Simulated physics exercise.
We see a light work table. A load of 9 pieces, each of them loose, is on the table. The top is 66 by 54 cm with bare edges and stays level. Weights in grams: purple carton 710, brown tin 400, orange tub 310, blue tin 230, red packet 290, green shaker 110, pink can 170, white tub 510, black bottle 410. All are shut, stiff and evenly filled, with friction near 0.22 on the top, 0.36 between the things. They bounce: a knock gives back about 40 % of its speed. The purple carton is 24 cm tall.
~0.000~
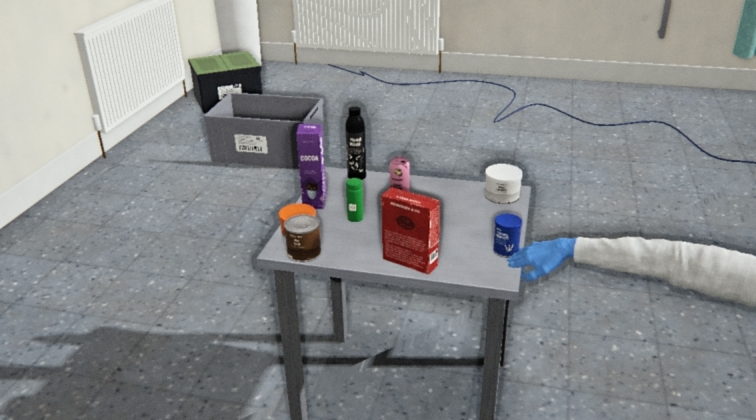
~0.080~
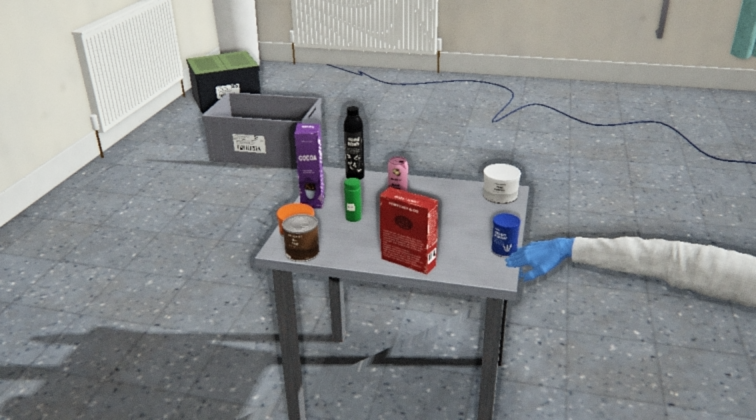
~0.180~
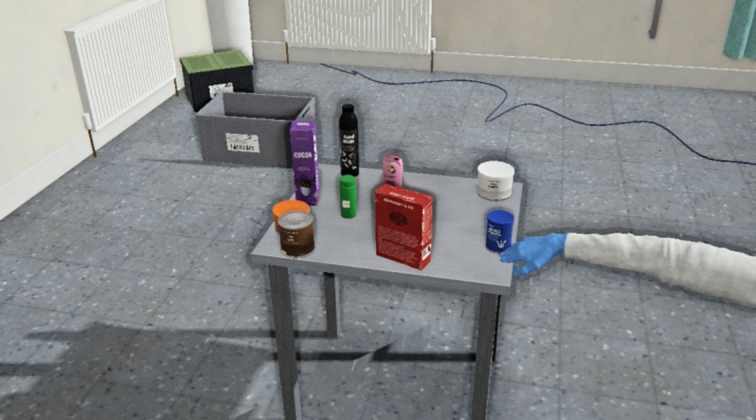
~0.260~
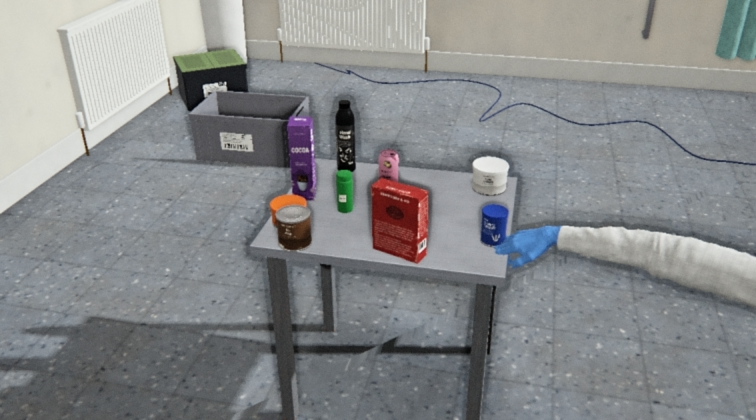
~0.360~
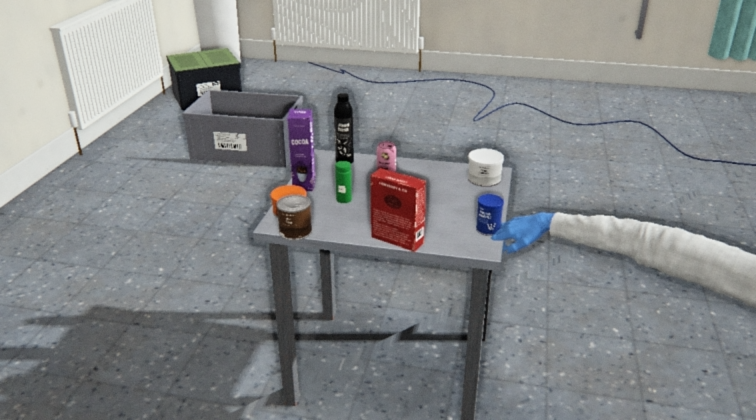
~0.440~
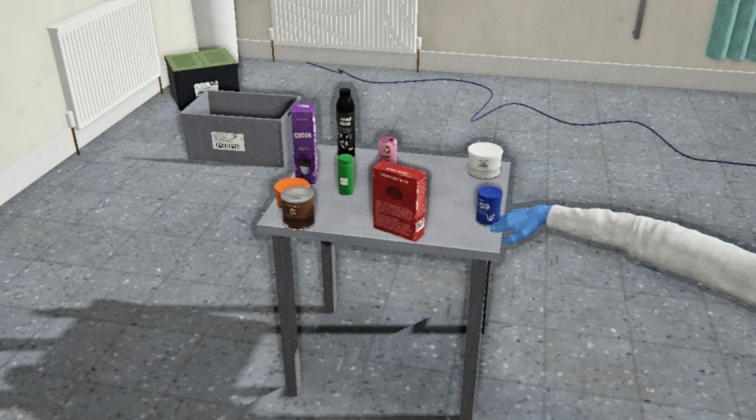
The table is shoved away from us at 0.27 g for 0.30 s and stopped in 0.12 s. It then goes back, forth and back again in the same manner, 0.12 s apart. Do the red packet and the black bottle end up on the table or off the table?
The red packet stays on the table and the black bottle falls off the table.
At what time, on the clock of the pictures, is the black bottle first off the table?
Near 0.7 s.
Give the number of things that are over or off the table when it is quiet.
That comes to 2.
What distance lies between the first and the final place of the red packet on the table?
About 9 cm.
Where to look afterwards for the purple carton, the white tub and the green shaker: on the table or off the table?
The purple carton is still on the table; the white tub finishes off the table; the green shaker is still on the table.
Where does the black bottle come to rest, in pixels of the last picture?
Near (355, 298).
Around 0.84 s, table shifted 9 cm; white tub and black bottle now off the table; red packet shifted 9 cm near (401, 194); pink can shifted 9 cm.
Around 1.34 s, table shifted 5 cm; red packet shifted 5 cm near (396, 208); pink can shifted 5 cm; blue tin shifted 5 cm.
Around 1.94 s, table shifted 8 cm; red packet shifted 13 cm near (403, 190); purple carton shifted 13 cm; pink can shifted 13 cm.
Finally (2.8 s), off the table, white tub and black bottle; not toppled but over 5 cm from the start, purple carton, brown tin, orange tub, blue tin, red packet, green shaker and pink can. In the last view, red packet near (396, 210), black bottle near (355, 298).
